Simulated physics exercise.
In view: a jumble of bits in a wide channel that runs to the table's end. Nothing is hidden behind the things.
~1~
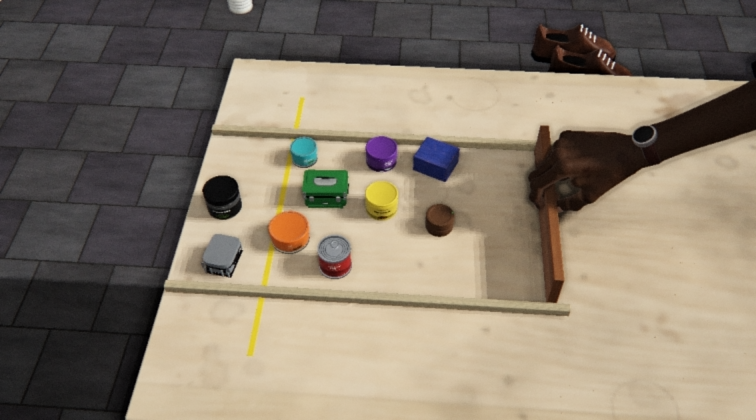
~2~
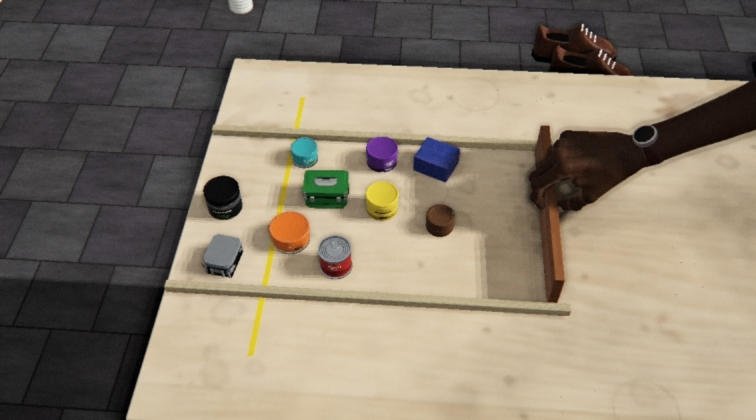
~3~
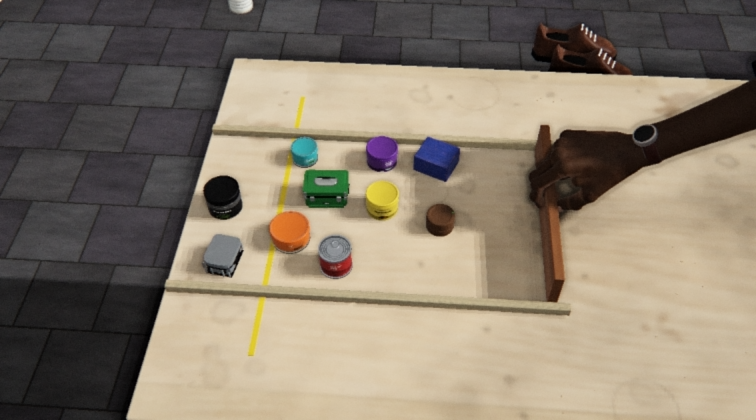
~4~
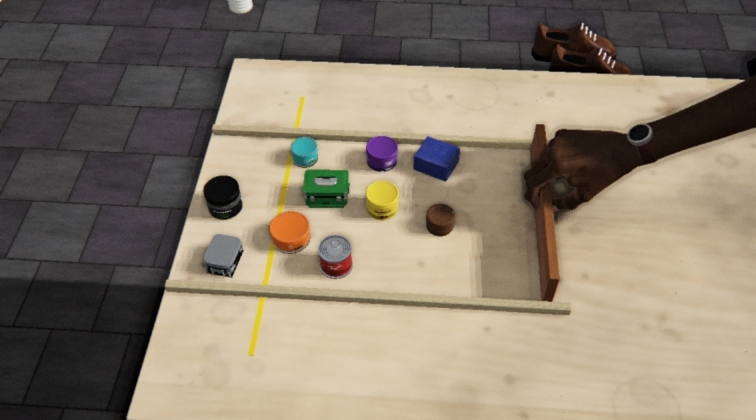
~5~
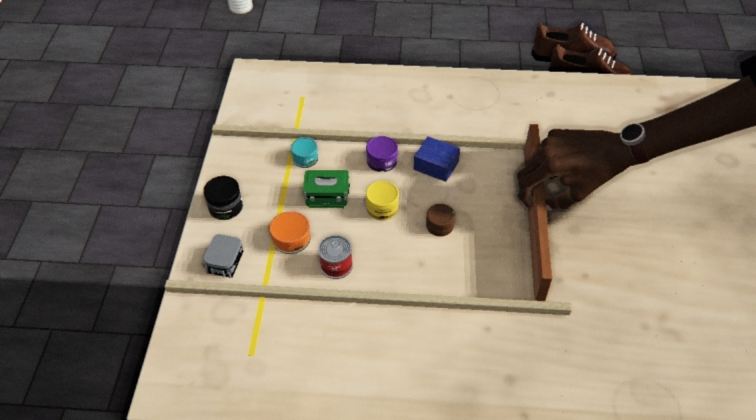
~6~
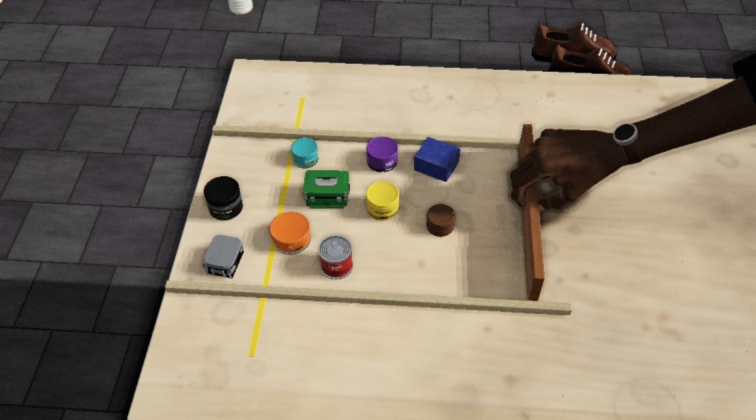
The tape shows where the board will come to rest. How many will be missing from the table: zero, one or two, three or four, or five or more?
Here the number that fall off is zero.
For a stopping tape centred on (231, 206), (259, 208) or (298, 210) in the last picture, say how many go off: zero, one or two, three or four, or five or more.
One after another: Five or over; just one or two; not one.
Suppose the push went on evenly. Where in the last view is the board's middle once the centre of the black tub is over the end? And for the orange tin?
For the black tub at (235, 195), for the orange tin at (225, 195).
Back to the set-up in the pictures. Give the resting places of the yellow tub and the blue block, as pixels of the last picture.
The yellow tub stops around (267, 188); the blue block around (271, 157).
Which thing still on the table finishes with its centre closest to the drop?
That is the turquoise pot.
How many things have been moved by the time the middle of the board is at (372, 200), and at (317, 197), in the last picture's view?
By then 6, and 8.
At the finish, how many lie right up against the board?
It touches 4.
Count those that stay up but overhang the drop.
That would be 1.
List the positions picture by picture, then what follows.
Black tub (223, 198); grey case (223, 256); turquoise pot (304, 153); board (548, 210); tape (280, 209), in the first picture.
Grey case (223, 256); purple tub (382, 155), in the second picture.
Turquoise pot (305, 152); green case (327, 189), in the third picture.
Black tub (223, 198); orange tin (290, 232), in the fourth picture.
Grey case (224, 256); red pot (336, 257), in the fifth picture.
Black tub (224, 198); grey case (224, 257); turquoise pot (305, 153); board (530, 208); tape (281, 209), in the sixth picture.
Soon after, none off yet; black tub at rest near (224, 198); grey case at rest near (224, 257); turquoise pot at rest near (305, 153).
Then, none off yet; black tub at rest near (224, 198); grey case at rest near (224, 257); turquoise pot moved about its own width near (286, 152).
At rest, the number that fall off is zero.
